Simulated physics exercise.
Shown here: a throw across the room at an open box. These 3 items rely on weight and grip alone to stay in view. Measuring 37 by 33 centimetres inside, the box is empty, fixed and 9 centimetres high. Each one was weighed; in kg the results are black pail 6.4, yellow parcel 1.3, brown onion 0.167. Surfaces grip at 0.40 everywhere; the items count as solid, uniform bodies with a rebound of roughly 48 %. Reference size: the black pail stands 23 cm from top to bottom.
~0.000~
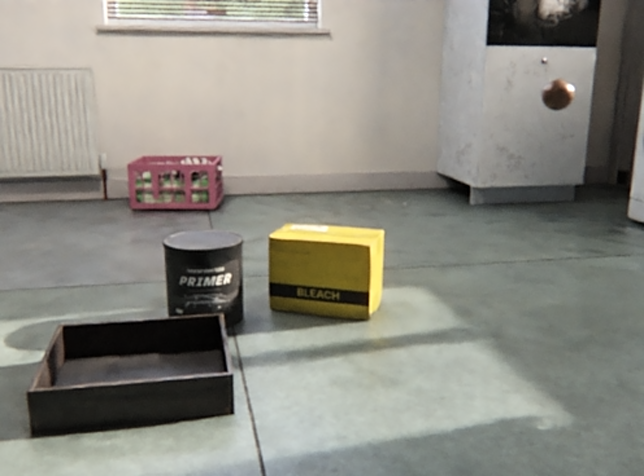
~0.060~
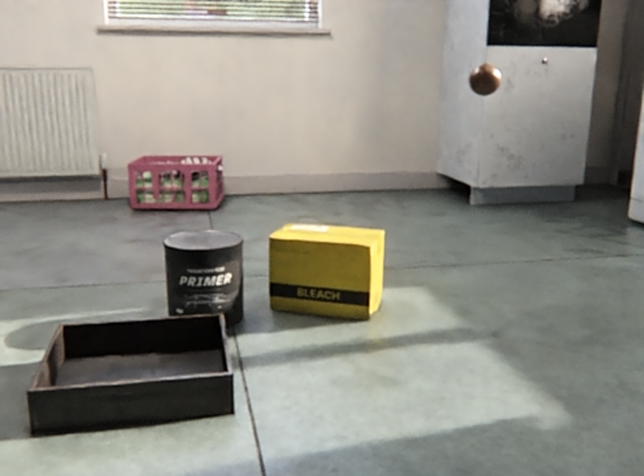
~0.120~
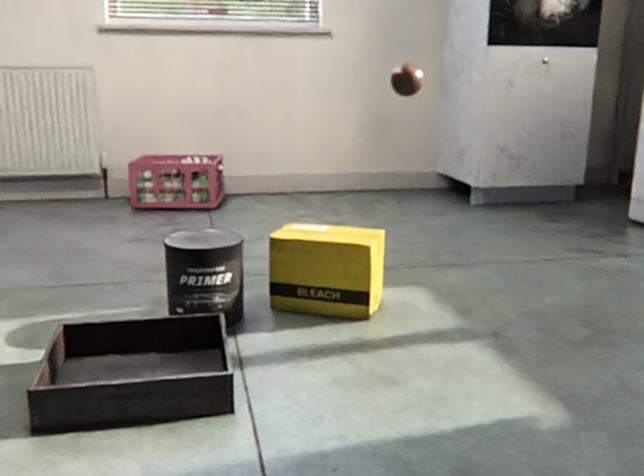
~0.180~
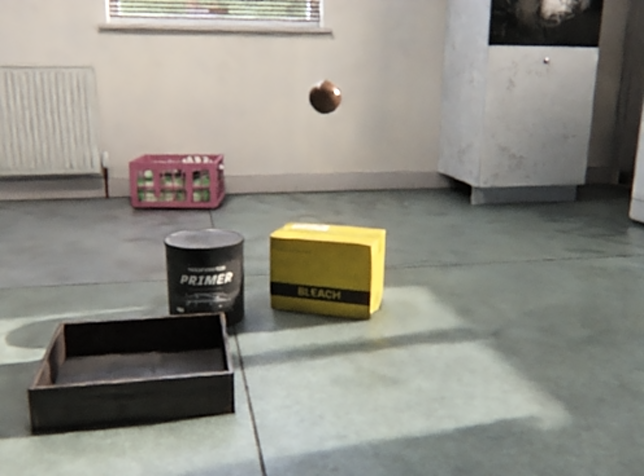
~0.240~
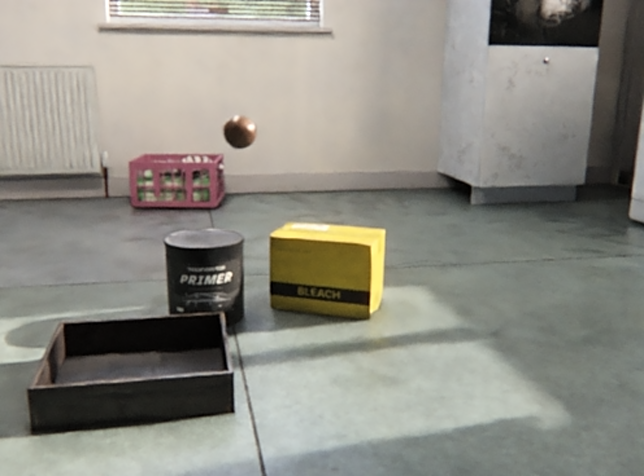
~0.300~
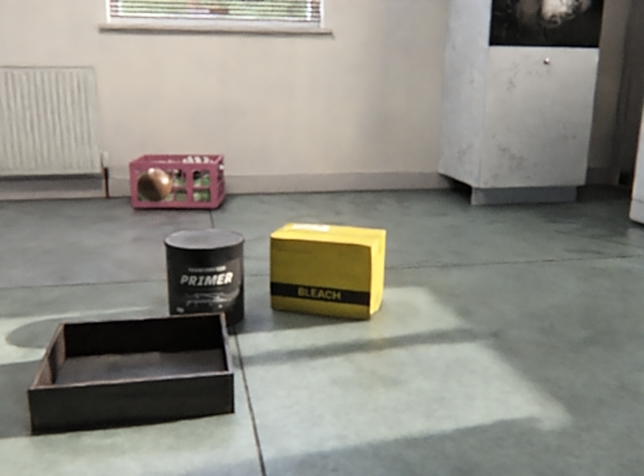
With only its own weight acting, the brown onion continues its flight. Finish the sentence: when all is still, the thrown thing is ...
... out of the box.
By 0.60 s, gap 74 cm.
By 0.90 s, onion outside, 137 cm from the box's middle.
When it is over (1.1 s), onion outside, 166 cm from the box's middle; the bystanders within 10 cm of the start.
